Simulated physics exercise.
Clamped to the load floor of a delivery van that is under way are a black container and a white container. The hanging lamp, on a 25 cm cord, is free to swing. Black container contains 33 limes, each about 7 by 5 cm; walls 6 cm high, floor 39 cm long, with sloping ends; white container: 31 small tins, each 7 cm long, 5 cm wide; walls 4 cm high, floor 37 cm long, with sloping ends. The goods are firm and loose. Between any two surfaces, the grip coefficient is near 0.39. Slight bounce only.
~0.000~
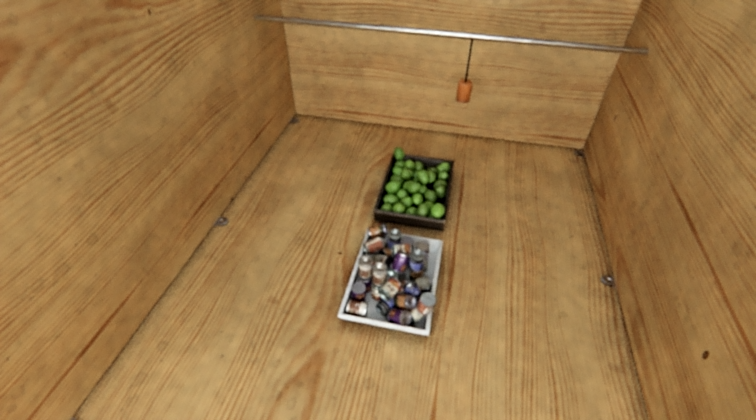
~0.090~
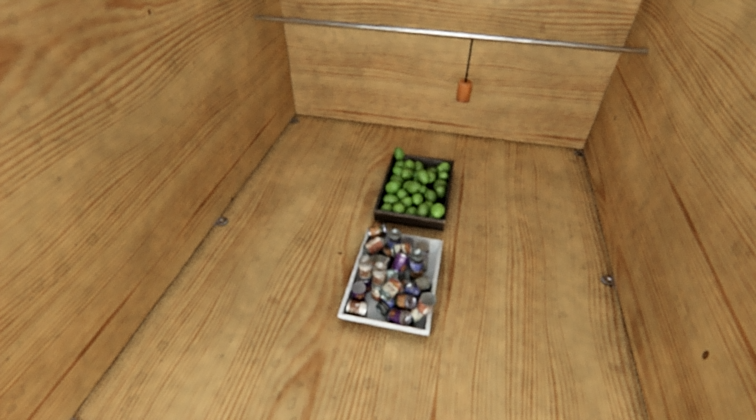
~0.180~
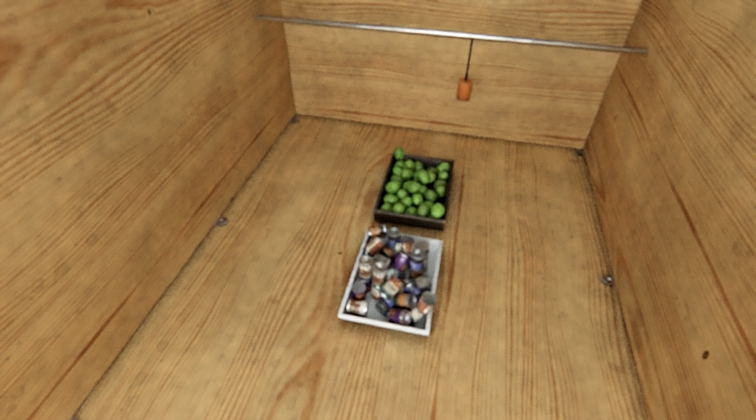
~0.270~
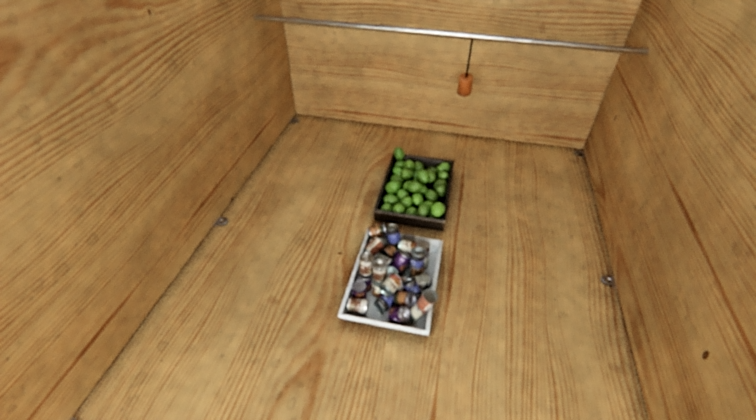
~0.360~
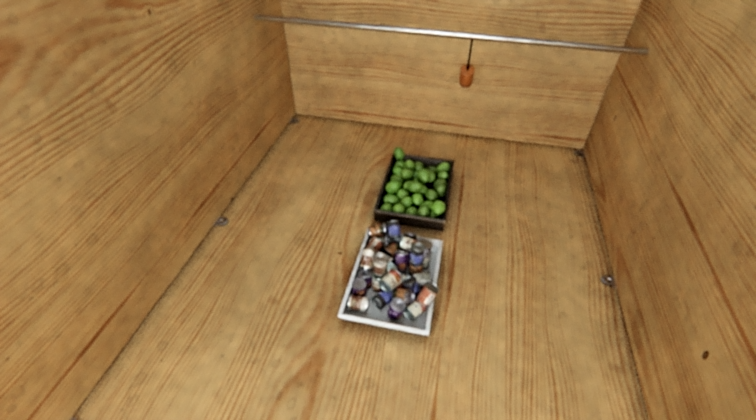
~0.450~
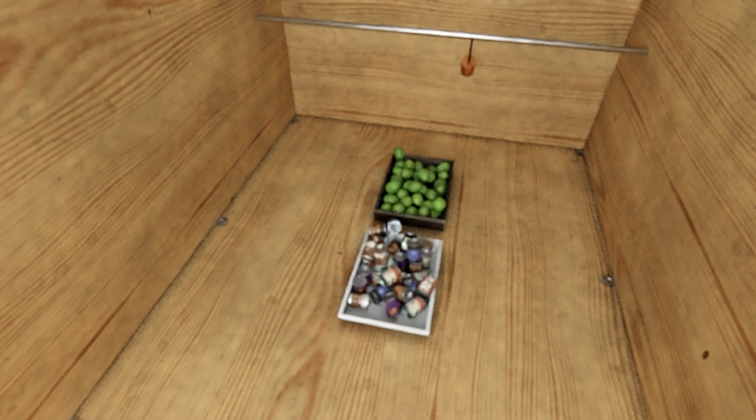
A wooden compartment holds limes and small tins; the tins shift as the lamp swings.
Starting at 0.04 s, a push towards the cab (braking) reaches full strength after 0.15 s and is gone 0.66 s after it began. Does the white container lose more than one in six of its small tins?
No.
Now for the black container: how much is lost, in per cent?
I'd put the black container at some 0 per cent.
After 0.59 s, the black container has all 33 and the white container is down by 1 of 31.
After 0.76 s, the black container has all 33 and the white container is down by 2 of 31.
After 1.00 s, the black container has all 33 and the white container is down by 2 of 31.
When it is over (at 1.30 s), the black container has all 33 and the white container is down by 2 of 31. Asked share, 2 of 31, 6 per cent.
